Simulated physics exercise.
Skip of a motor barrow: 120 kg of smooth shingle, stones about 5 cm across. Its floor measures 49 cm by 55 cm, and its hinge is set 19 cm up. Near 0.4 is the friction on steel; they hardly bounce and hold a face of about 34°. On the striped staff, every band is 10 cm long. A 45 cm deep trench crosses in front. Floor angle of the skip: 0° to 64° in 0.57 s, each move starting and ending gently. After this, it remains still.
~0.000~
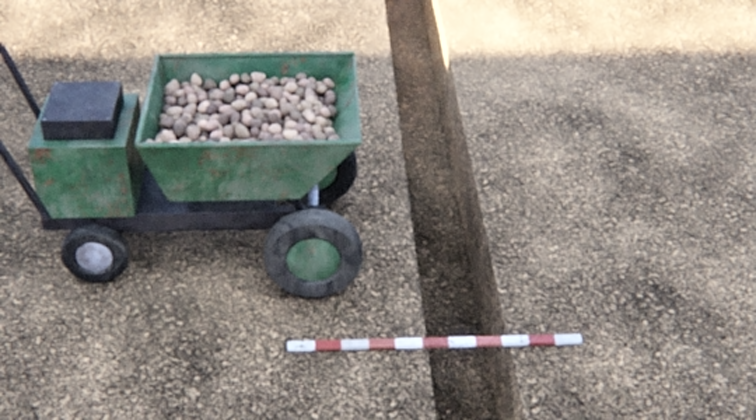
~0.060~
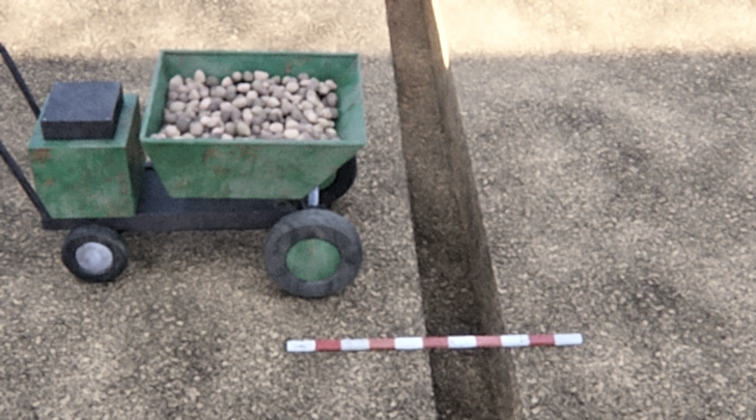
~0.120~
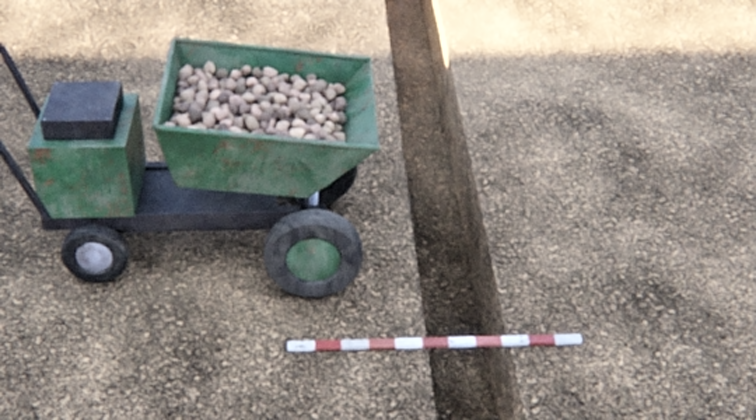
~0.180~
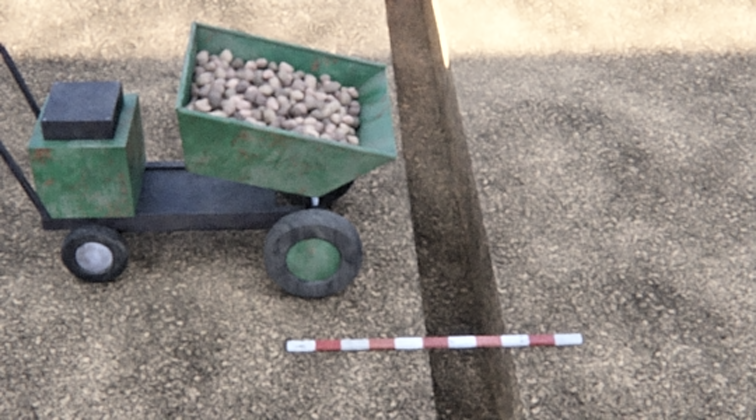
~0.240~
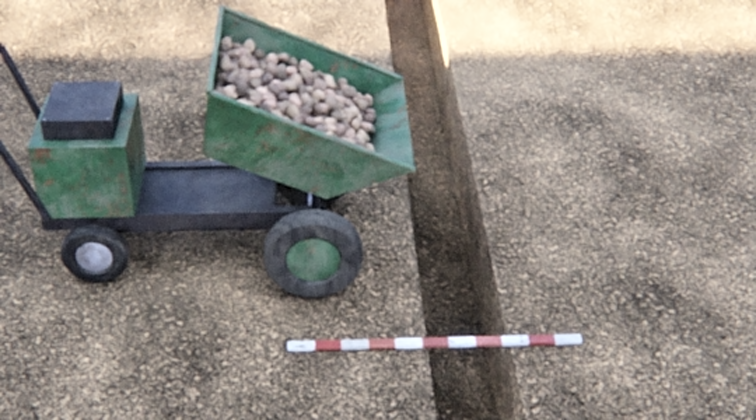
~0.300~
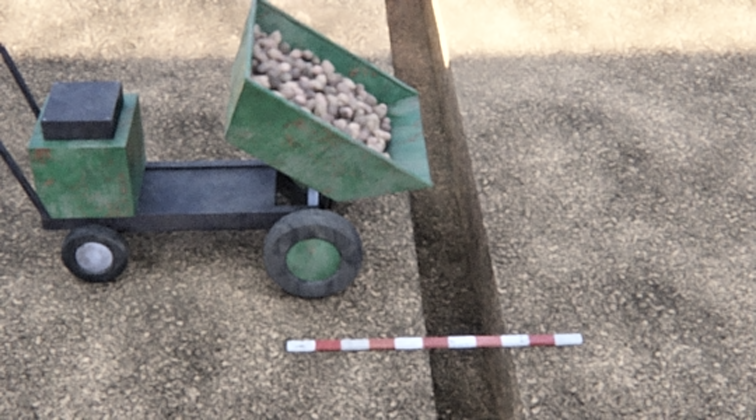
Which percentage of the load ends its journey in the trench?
Roughly 35 per cent.
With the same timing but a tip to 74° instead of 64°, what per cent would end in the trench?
Around 30 per cent would finish in the trench.
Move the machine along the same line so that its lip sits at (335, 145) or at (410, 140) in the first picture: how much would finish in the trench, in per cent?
Result: Close to 55 then close to 10 per cent.
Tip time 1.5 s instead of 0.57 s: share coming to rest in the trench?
My guess is near 60 percent.
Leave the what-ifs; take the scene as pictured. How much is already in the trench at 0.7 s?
Something like 10 in a hundred.
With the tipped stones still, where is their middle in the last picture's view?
Roughly at pixel (527, 238).
After 0.4 s the floor is at 54°; 100 % in the skip; the foremost stones are at (423, 174).
After 0.7 s the floor is at 64°; 81 % in the skip, 10 % in the trench, 9 % past the trench; the foremost stones are at (521, 230).
After 1.0 s the floor is at 64°; 23 % in the skip, 13 % in the trench, 64 % past the trench; the foremost stones are at (705, 246).
After 3.0 s the floor is at 64°; 0 % in the skip, 35 % in the trench, 65 % past the trench; the foremost stones are past the picture's edge.
